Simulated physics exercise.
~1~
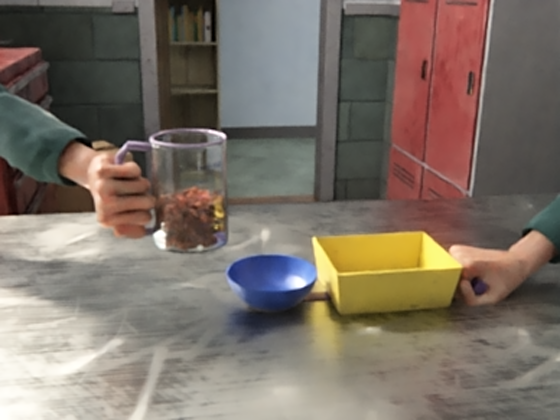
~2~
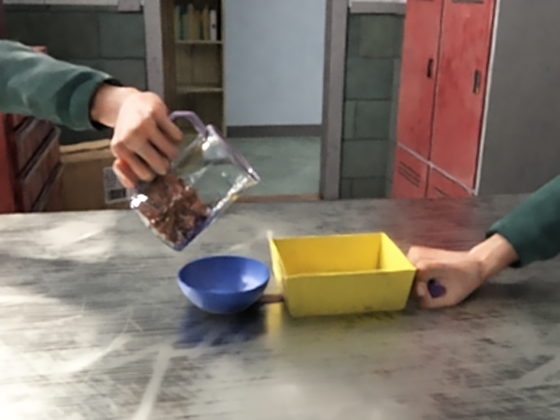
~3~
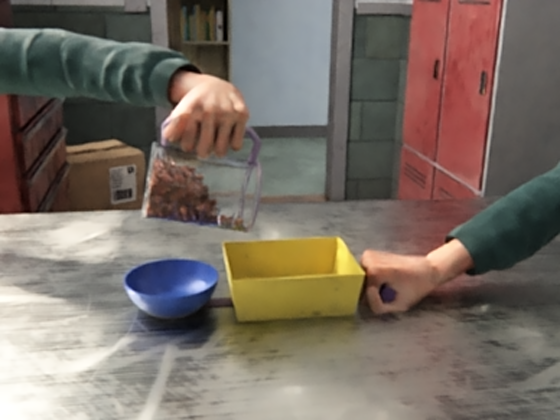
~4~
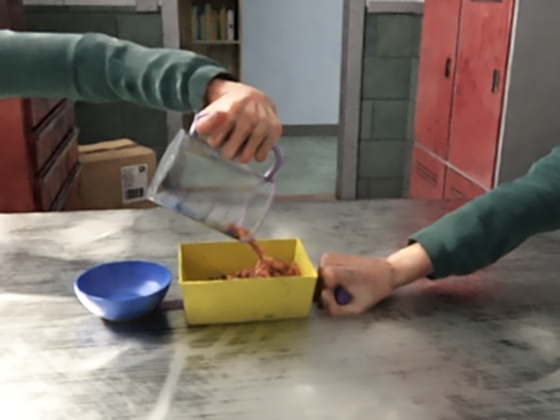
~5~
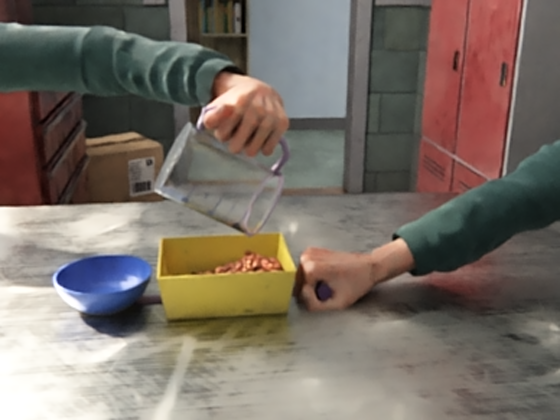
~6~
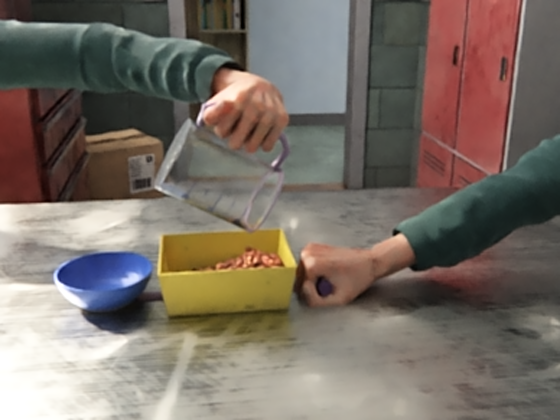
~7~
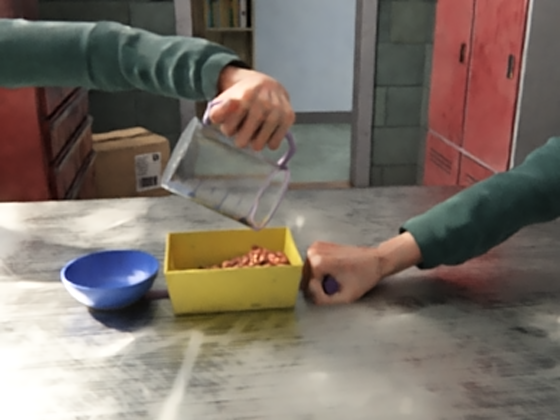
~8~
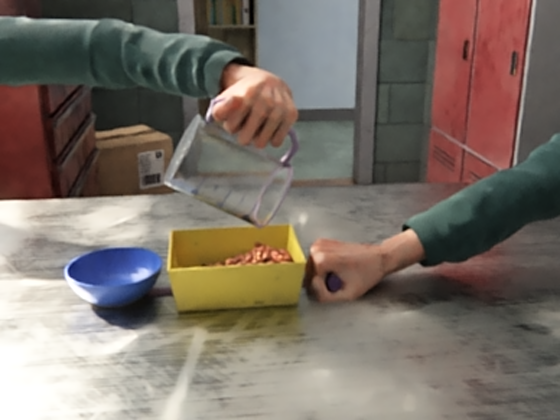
A hand tips a clear jug of small reddish-brown pieces while another hand draws a joined blue bowl and yellow tin leftward beneath it; the pieces pour into the yellow tin, and everything comes to rest with the bowl empty and the emptied jug still held tilted above.
